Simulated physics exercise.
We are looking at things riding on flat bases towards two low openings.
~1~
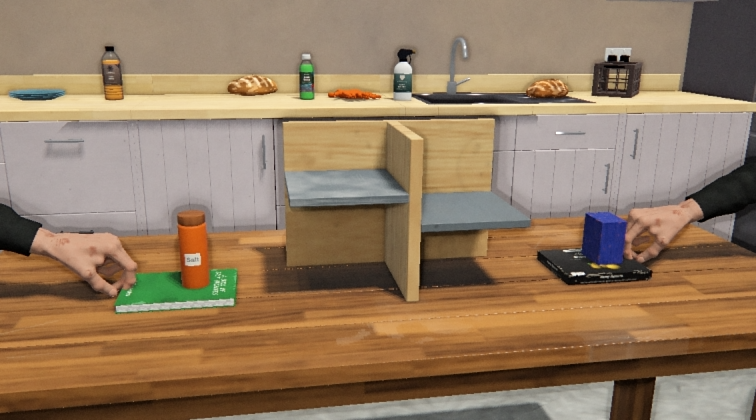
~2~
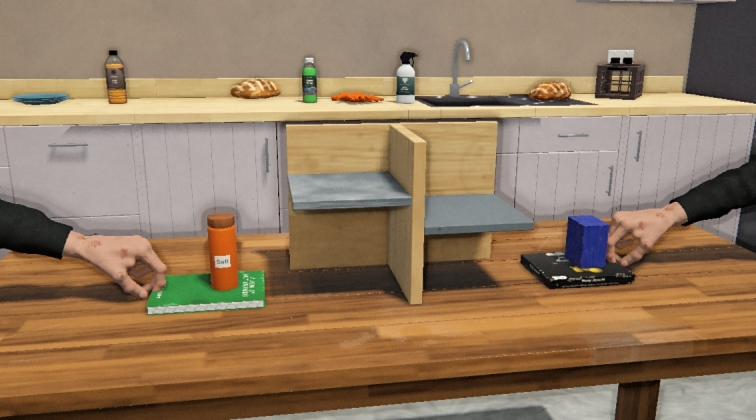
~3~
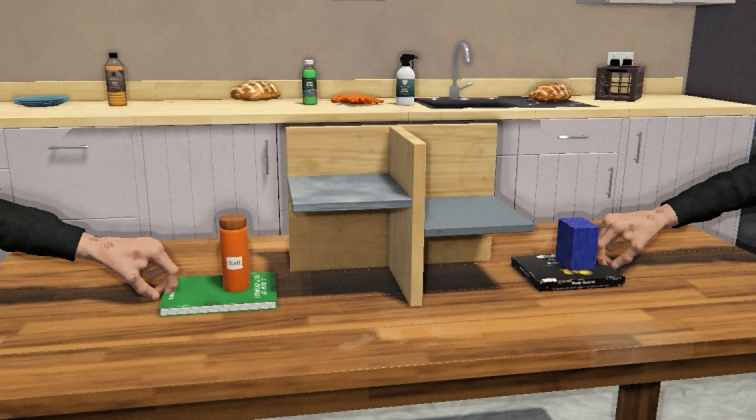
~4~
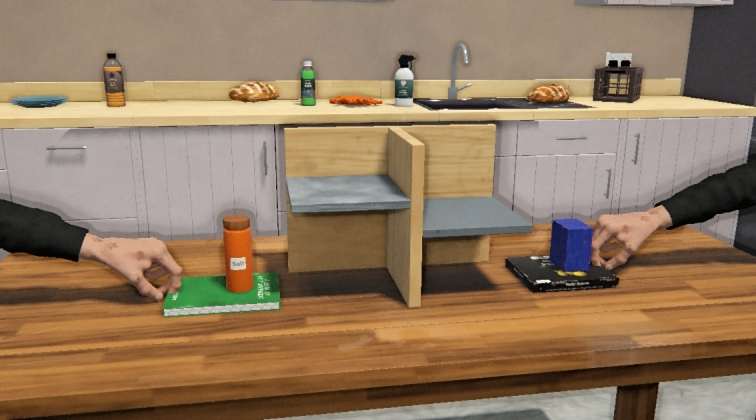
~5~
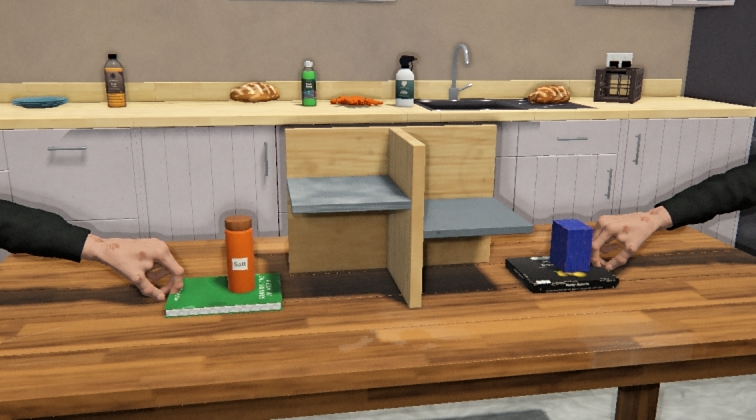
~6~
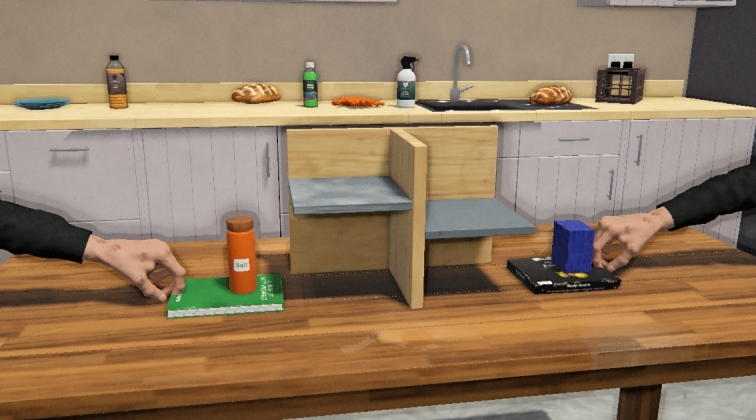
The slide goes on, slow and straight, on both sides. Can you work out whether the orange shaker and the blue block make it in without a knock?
I reckon the orange shaker makes it in fine, the blue block makes it in fine.
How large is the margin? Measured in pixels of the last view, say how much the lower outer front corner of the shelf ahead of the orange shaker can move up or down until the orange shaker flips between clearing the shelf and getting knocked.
Shift approx. 20 px, direction down.
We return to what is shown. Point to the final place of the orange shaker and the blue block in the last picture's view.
In the last picture, the orange shaker sits at (359, 249) while the blue block sits at (479, 252).
Then, 0.72 s later than the last frame, orange shaker riding along near (271, 254); blue block riding along near (546, 248).
Then, 1.30 s later than the last frame, orange shaker riding along near (308, 252); blue block riding along near (514, 250).
Then, 1.80 s later than the last frame, orange shaker riding along near (339, 251); blue block riding along near (486, 252).
When it is over, the orange shaker clears the shelf, near (359, 250); the blue block clears the shelf, near (479, 252).
